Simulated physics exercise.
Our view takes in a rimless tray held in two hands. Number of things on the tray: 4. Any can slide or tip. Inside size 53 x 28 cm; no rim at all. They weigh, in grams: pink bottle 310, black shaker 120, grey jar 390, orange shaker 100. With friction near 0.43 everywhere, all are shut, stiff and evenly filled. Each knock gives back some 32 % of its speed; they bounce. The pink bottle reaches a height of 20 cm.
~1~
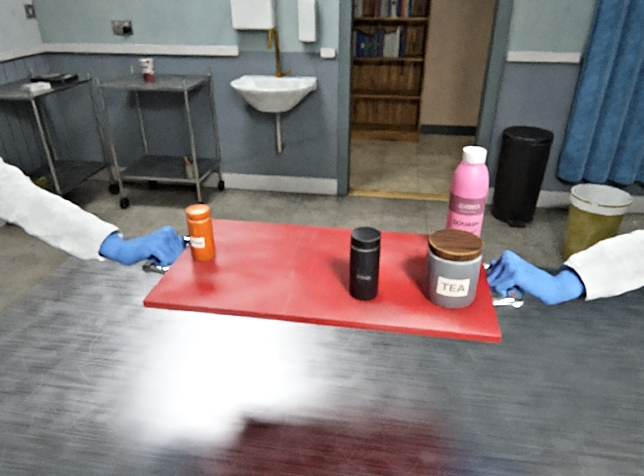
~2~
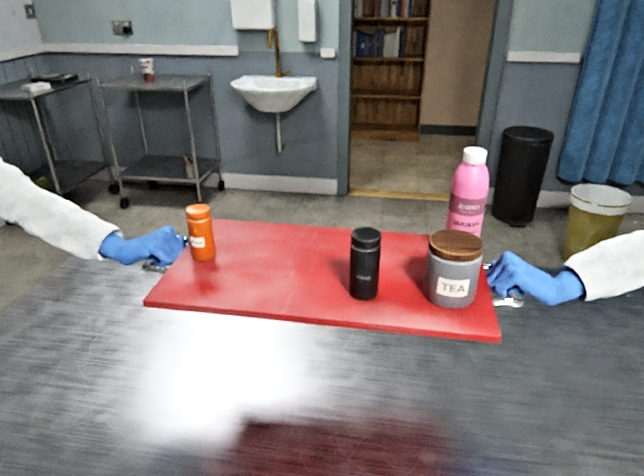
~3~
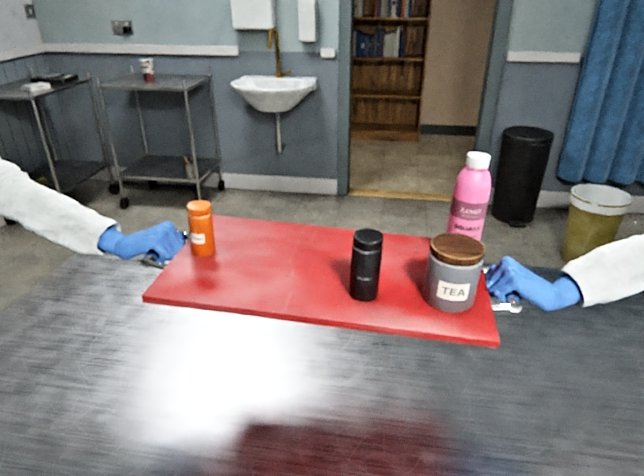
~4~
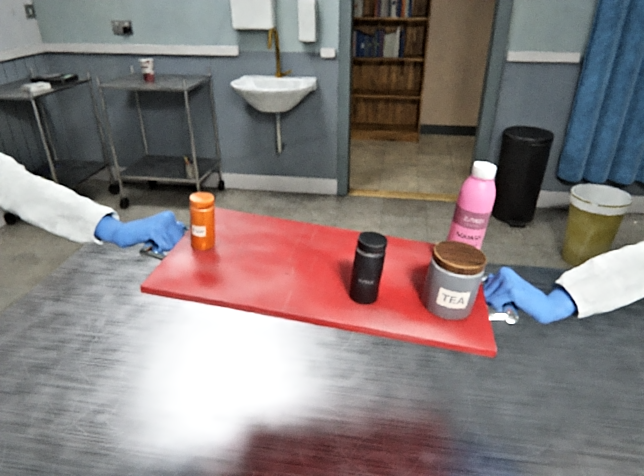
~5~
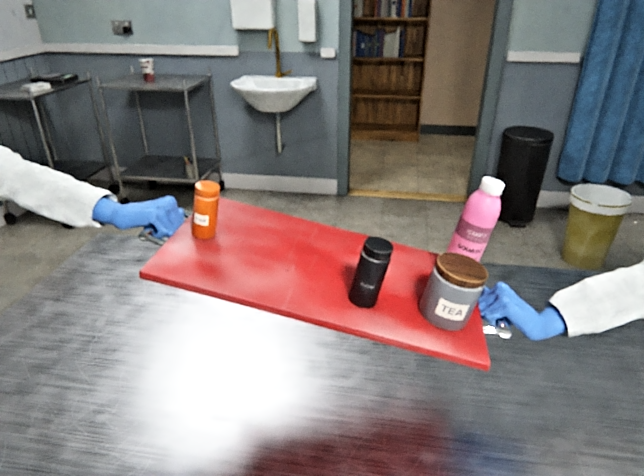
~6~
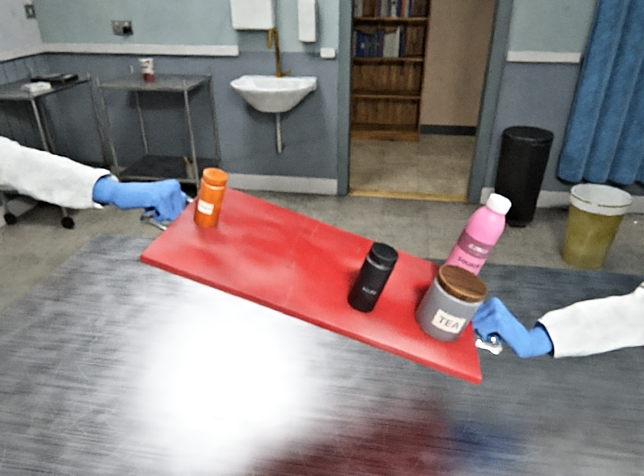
In a room with a sink and trolleys, two blue-gloved hands hold a red tray carrying an orange shaker, black shaker, grey tea jar and pink bottle level, then tilt it steadily right edge down, the items leaning with it.
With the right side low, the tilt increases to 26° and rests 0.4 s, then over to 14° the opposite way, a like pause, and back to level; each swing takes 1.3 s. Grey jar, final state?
Toppled.
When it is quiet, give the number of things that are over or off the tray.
The count is 4.
Then, 0.80 s past the last view, tray at 26°, right edge down; pink bottle and grey jar now off the tray; orange shaker on its side; black shaker on its side.
Then, 1.50 s past the last view, tray at 9°, right edge down; black shaker and orange shaker now off the tray.
Then, 2.10 s past the last view, tray at 14°, left edge down.
Finally, off the tray and tipped over, pink bottle, black shaker, grey jar and orange shaker. Final places as that camera would see them, grey jar near (538, 417).
